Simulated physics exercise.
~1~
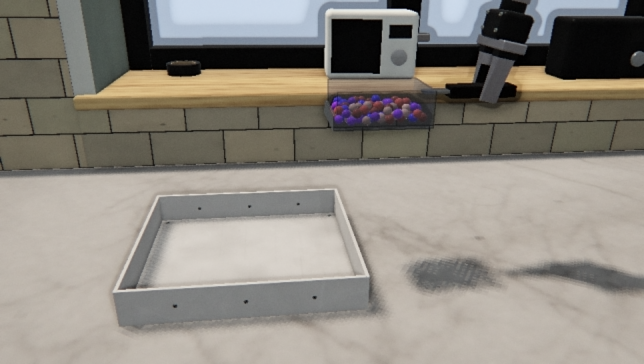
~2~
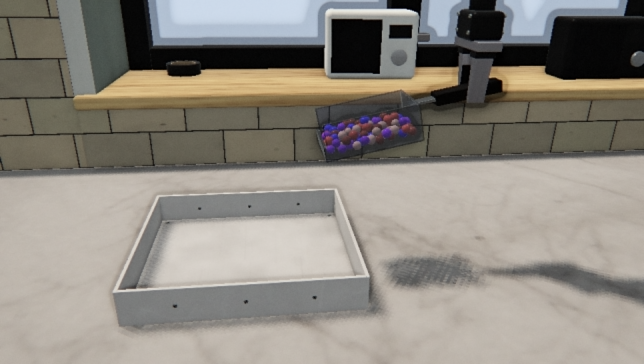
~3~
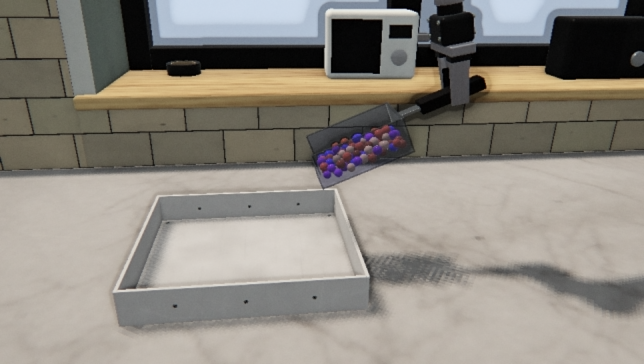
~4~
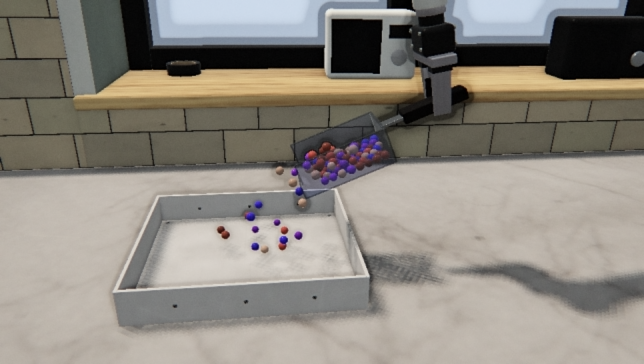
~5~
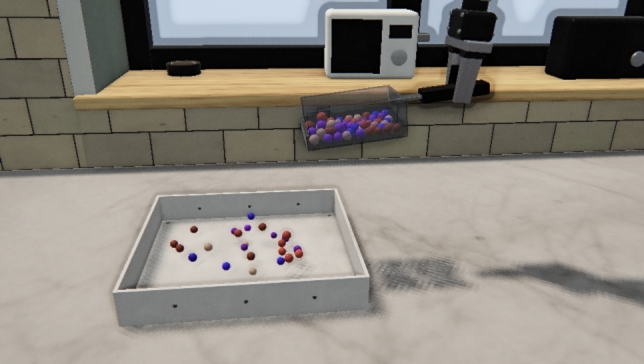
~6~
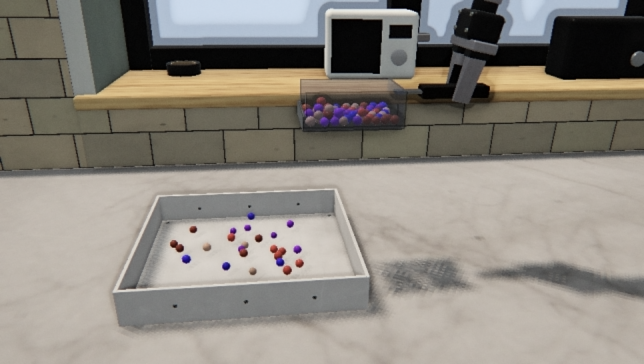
At the start, a robot hand holds a clear box of small red, purple and tan balls near a kitchen windowsill, above a marble counter where an empty white tray sits. The hand lowers the box and tips it, its open end dipping toward the tray. As it moves further left and down, a few balls spill over the edge, drop into the tray and scatter. The hand then lifts the box and swings it back toward level. It ends level and raised, still holding most of the balls, while a sparse scattering rests across the tray floor.
